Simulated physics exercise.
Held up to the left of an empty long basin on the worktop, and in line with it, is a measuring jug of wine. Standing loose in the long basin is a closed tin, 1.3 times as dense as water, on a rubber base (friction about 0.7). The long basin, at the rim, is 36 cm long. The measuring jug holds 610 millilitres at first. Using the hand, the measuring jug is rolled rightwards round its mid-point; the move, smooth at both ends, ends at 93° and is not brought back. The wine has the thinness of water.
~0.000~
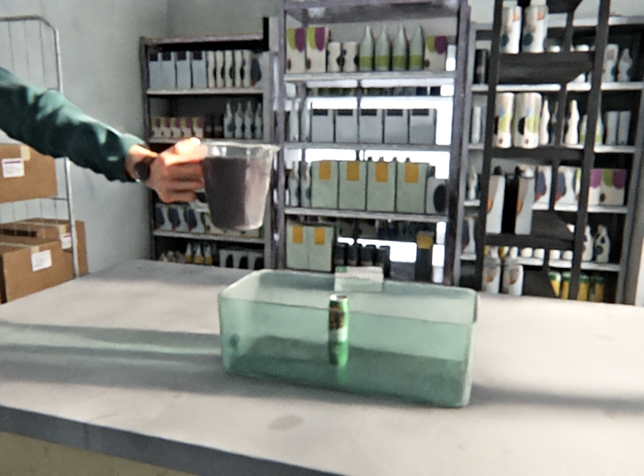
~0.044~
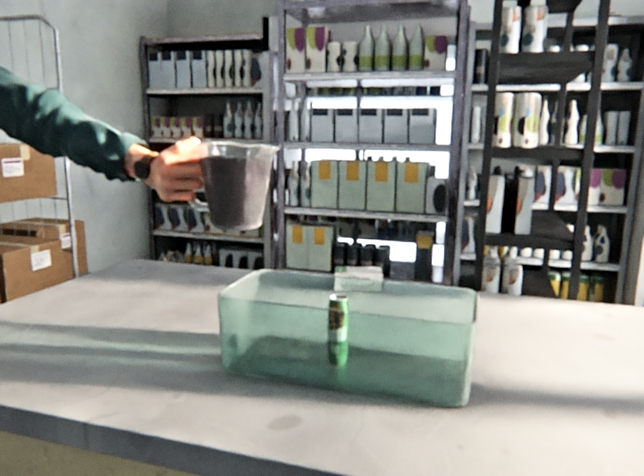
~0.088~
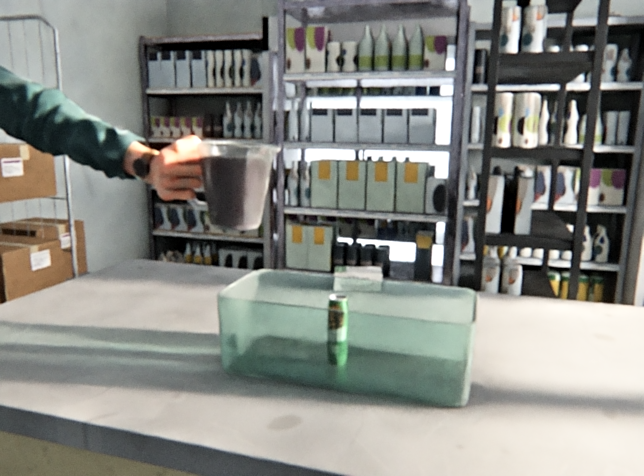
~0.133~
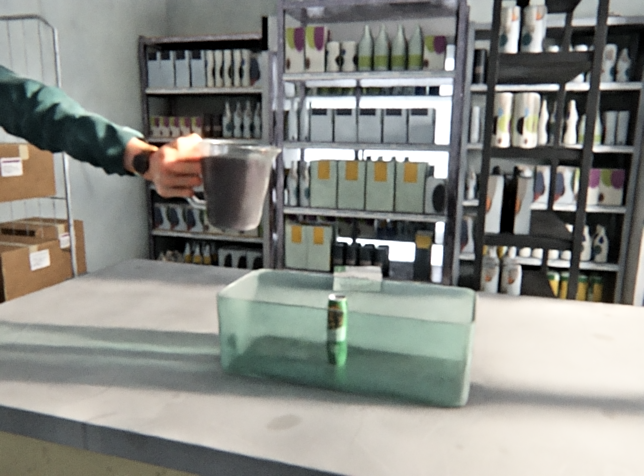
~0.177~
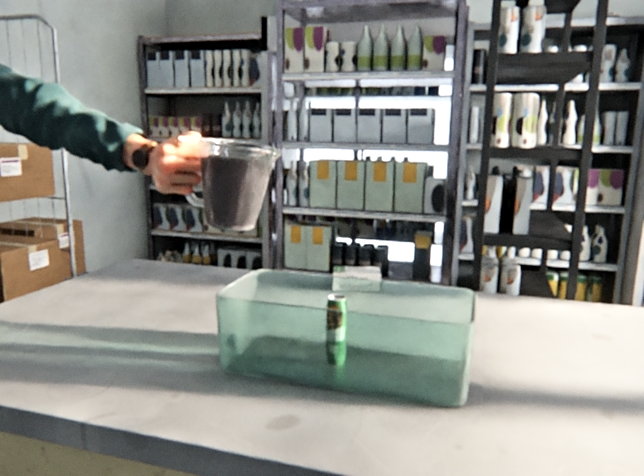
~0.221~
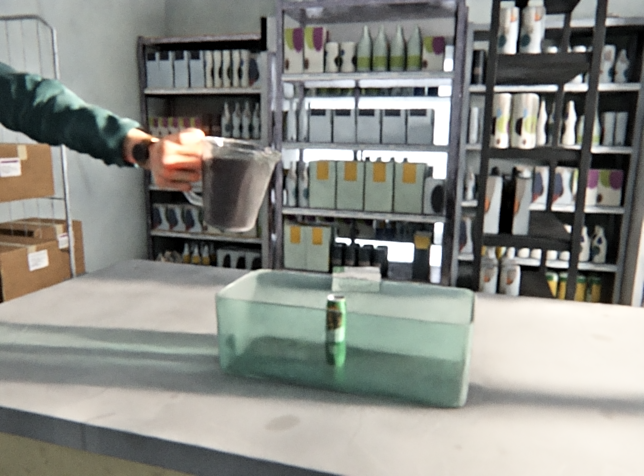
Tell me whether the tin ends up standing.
It does not; it falls.
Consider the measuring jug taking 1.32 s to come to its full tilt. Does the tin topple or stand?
Well, the tin simply tips.
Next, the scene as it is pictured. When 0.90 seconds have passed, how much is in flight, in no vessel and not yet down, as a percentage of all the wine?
Roughly 20 %.
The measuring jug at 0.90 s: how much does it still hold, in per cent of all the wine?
What remains is about 34 percent of it all.
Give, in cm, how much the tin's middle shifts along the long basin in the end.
8.0 cm.
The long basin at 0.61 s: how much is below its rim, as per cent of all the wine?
The basin holds roughly 3 in a hundred parts at that moment.
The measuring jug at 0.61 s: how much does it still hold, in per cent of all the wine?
I'd put it near 80 percent.
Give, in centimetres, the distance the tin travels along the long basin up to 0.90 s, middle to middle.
The tin is about 0 cm from where it started.
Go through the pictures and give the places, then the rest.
In the first frame, it leans 0°; its right rim is at (278, 147); the wine meets the walls at (207, 156) and (270, 158); the long basin's rim runs from (239, 283) to (477, 308); the tin's top is at (339, 301).
In the second frame, it leans 0°; its right rim is at (278, 147); the wine meets the walls at (207, 156) and (270, 158).
In the third frame, it leans 2°; its right rim is at (279, 148); the wine meets the walls at (208, 155) and (270, 159).
In the fourth frame, it leans 4°; its right rim is at (280, 150); the wine meets the walls at (208, 155) and (270, 159).
In the fifth frame, it leans 7°; its right rim is at (281, 152); the wine meets the walls at (209, 156) and (271, 160).
In the sixth frame, it leans 10°; its right rim is at (282, 156); the wine meets the walls at (210, 156) and (273, 160).
Then, 0.61 s in, the tilt is 61° and 80 per cent is still to pour; the tin stands where it began.
Then, 0.90 s in, the tilt is 90° and 33 per cent is still to pour; the tin stands where it began.
Then, 1.20 s in, the tilt is 93° and 5 per cent is still to pour; the tin lies on its side.
Then, 1.52 s in, the tilt is 93° and 0 per cent is still to pour; the tin lies on its side.
Finally, the tin lies on its side.
